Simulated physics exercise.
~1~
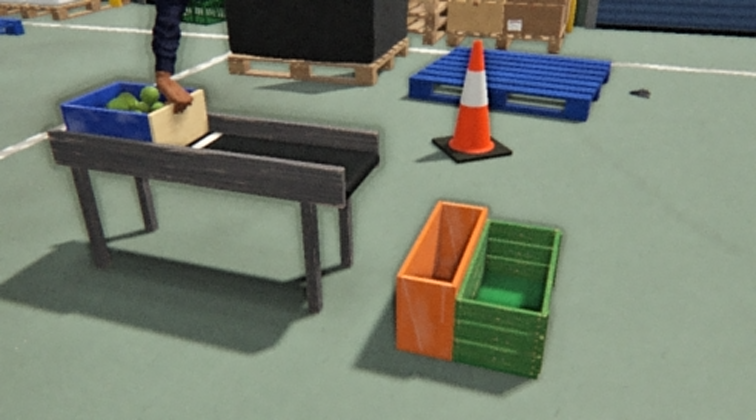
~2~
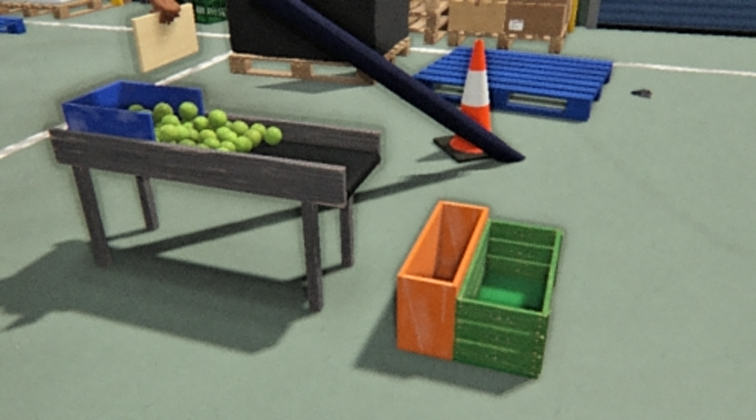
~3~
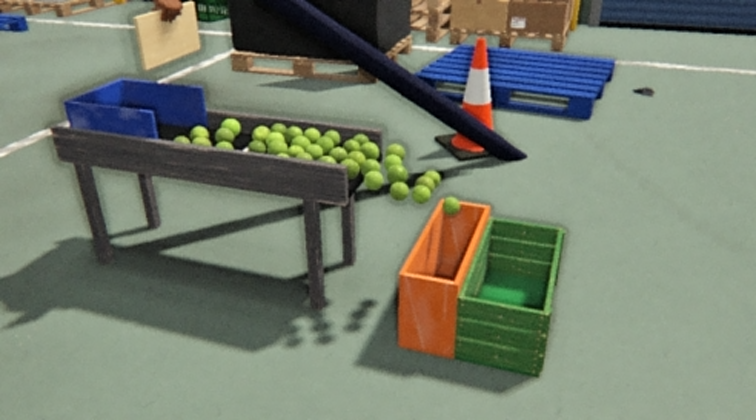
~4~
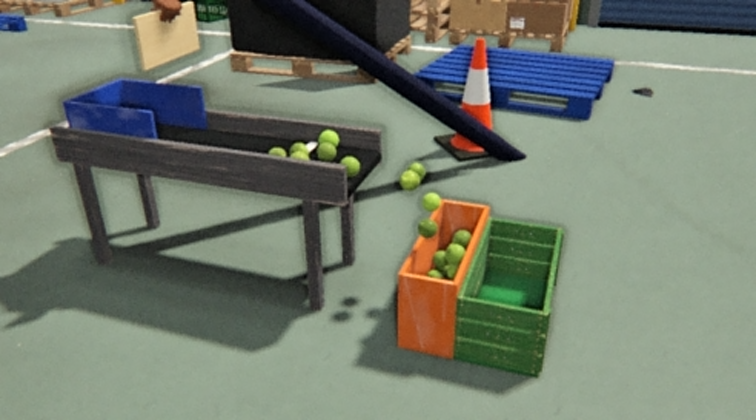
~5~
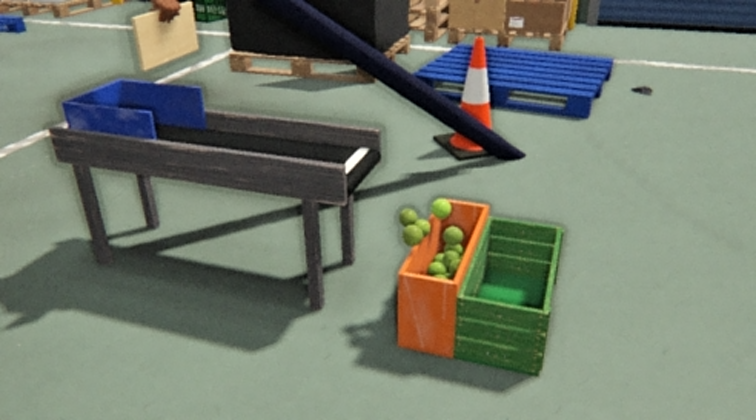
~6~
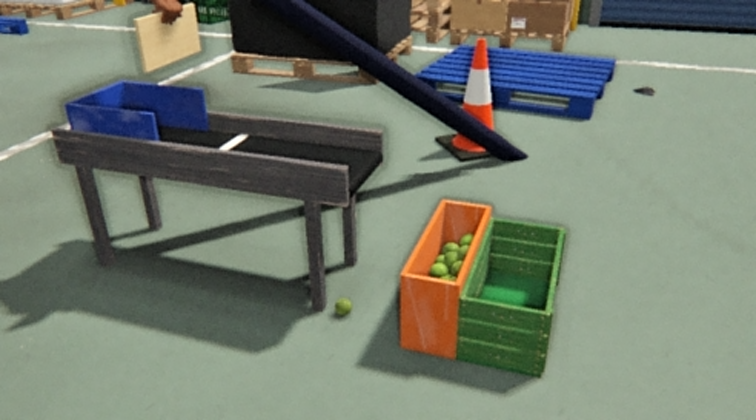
A hand lifted the pale gate from a blue pen, and a pile of green apples spilled along the belt and dropped off its right end into the orange bin, leaving the green bin empty and one apple on the floor short of the bins.
